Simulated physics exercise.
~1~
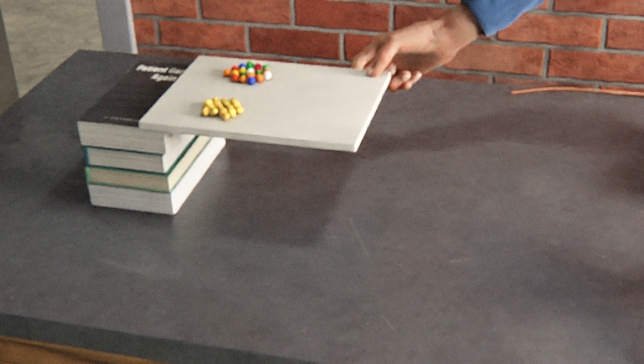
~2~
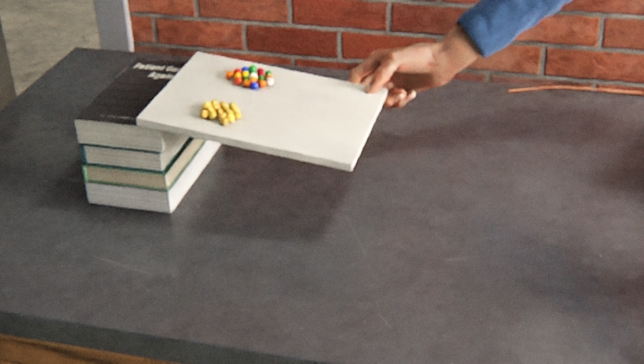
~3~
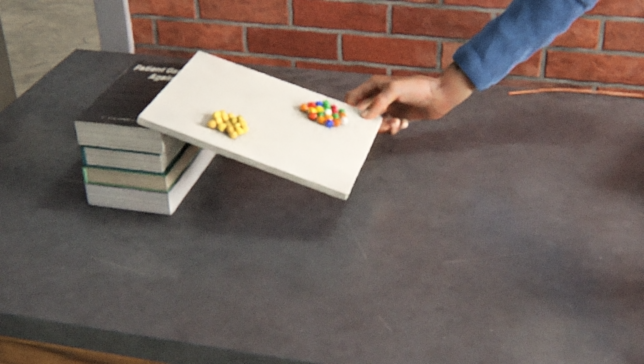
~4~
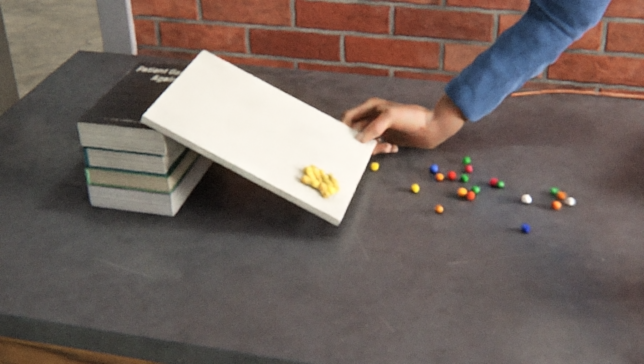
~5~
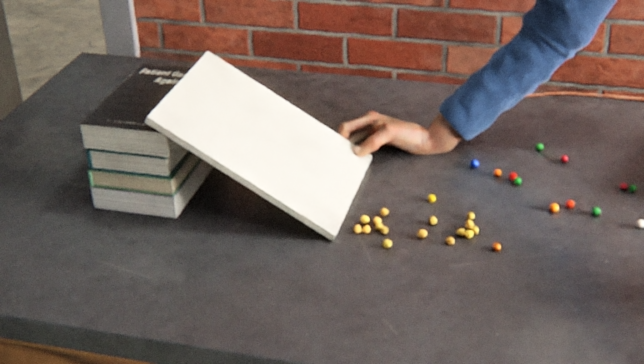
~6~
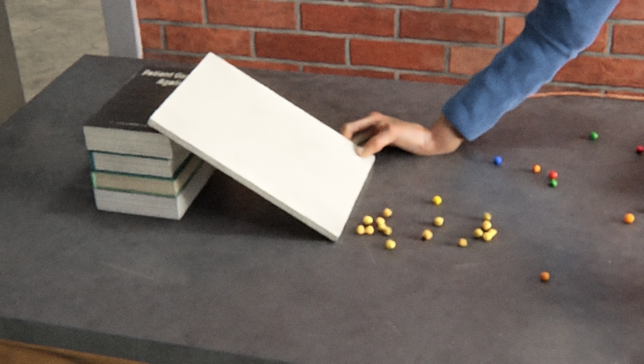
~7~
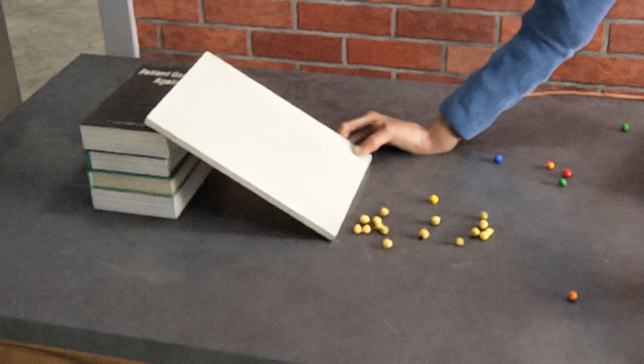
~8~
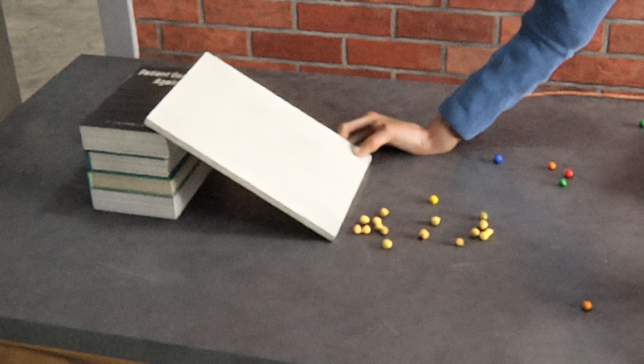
A hand lowered the right end of a white board propped on books until it rested on the counter. The multicoloured beads slid off first and scattered far to the right, while the yellow ones followed and stopped near the board.
